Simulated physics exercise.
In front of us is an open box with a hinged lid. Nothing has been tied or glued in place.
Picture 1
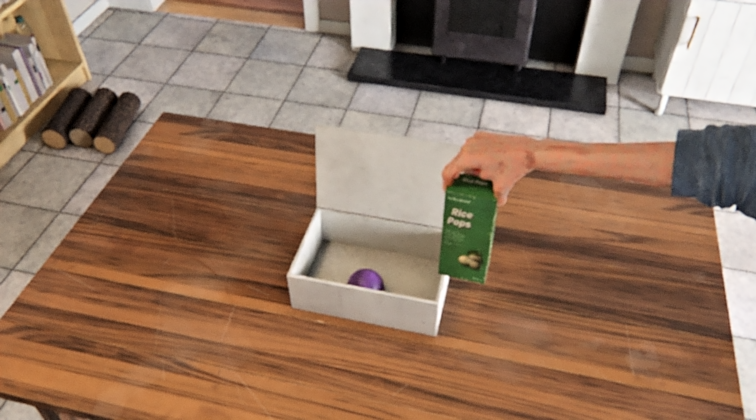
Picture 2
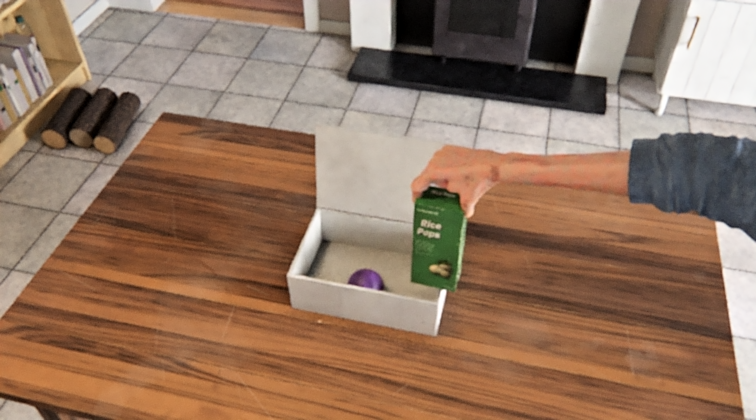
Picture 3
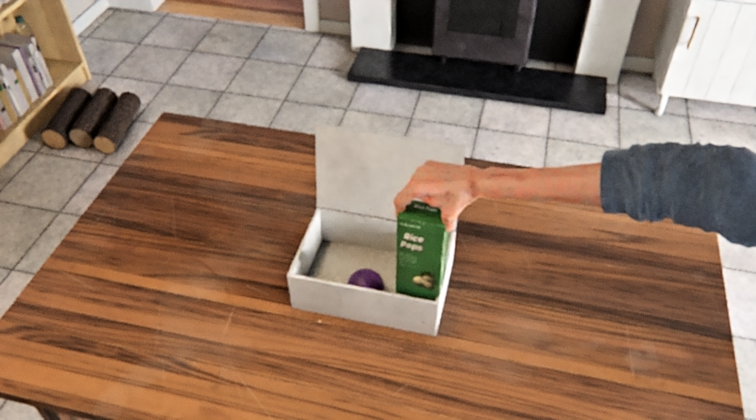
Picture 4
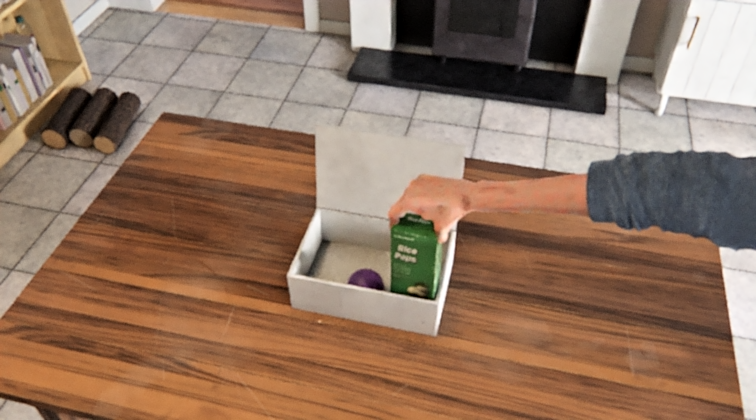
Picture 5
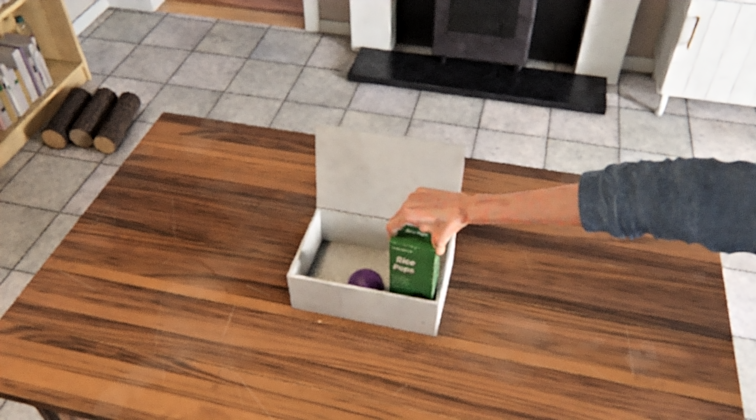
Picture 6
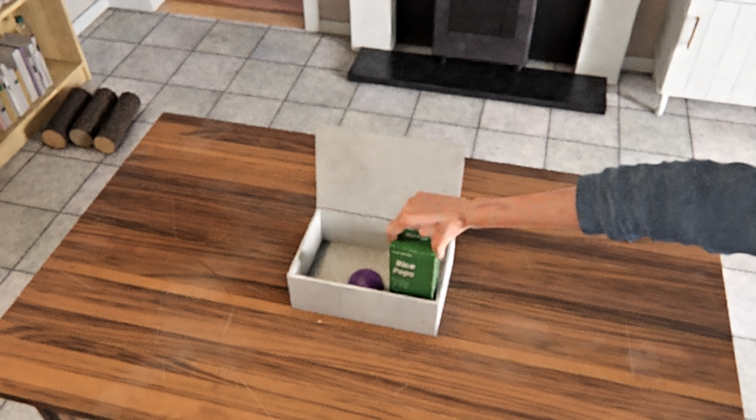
The clip opens on a hand holding a green Rice Pops carton above the right side of an open white box, where a purple ball lies inside. The hand moves left and lowers the carton into the box beside the ball, still gripping its top at the end.
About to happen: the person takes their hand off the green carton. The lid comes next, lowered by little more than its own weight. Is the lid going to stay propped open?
Yes, it stays open.
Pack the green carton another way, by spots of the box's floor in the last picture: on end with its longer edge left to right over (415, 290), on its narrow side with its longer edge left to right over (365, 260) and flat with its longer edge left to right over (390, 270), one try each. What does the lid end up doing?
On the first attempt the lid remains open a bit, on the second it settles shut, and on the third it settles shut.
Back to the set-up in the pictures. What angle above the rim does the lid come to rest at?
Some 45 degrees above the rim, more or less.
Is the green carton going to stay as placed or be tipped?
Well, it stays just as set.
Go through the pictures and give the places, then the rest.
In the first frame, coming down; green carton (469, 230).
In the second frame, coming down; green carton (439, 240).
In the third frame, coming down; green carton (422, 252).
In the fourth frame, coming down; green carton (416, 263).
In the fifth frame, coming down; green carton (414, 274).
In the sixth frame, put in, still held; green carton (414, 278).
Then, 1.10 s later than the last frame, lid starting down.
Then, 1.40 s later than the last frame, lid 72° above the rim.
Then, 1.60 s later than the last frame, lid 52° above the rim.
When it is over, lid 43° above the rim; both as before. End places, in pixels of the last picture, green carton near (414, 278).
